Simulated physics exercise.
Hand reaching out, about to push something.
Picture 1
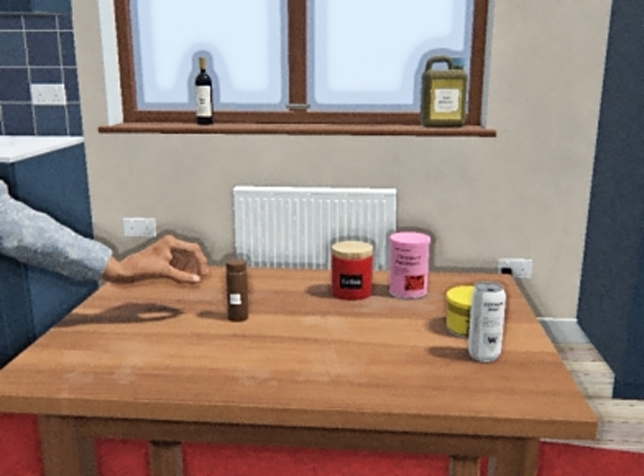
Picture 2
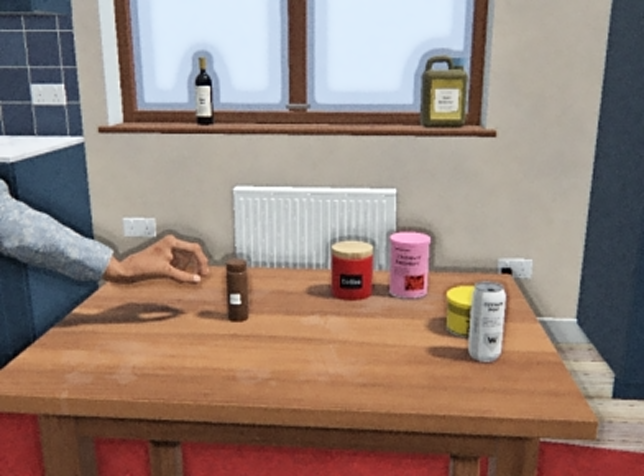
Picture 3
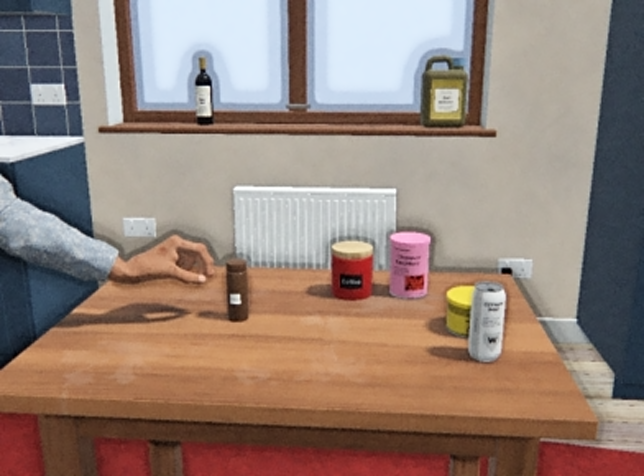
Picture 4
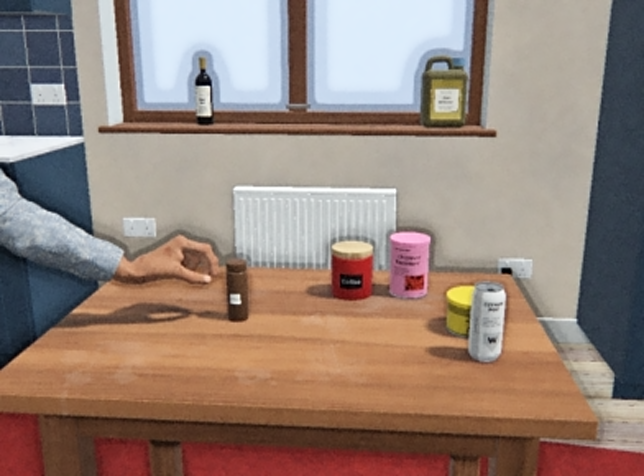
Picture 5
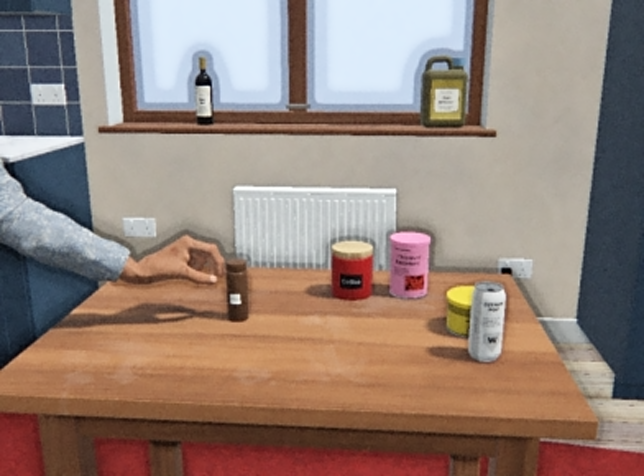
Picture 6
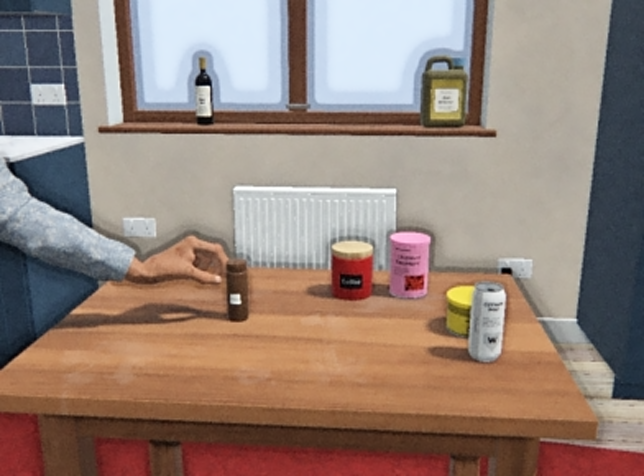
We see a wooden table holding a brown shaker, red and pink containers, a yellow tub and a silver can, while a hand at the left moves slightly right toward the shaker, which stays still.
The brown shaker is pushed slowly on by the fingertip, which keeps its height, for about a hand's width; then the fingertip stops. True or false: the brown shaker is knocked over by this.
True.
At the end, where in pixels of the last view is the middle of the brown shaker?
Near pixel (284, 310).
Then, 0.40 s later than the last frame, brown shaker tilted by 28° near (253, 289).
Then, 0.60 s later than the last frame, brown shaker on its side near (280, 311).
Then, 1.00 s later than the last frame, brown shaker on its side near (284, 310).
When it is over, lying over on the table, brown shaker. End places, in pixels of the last picture, brown shaker near (284, 310).
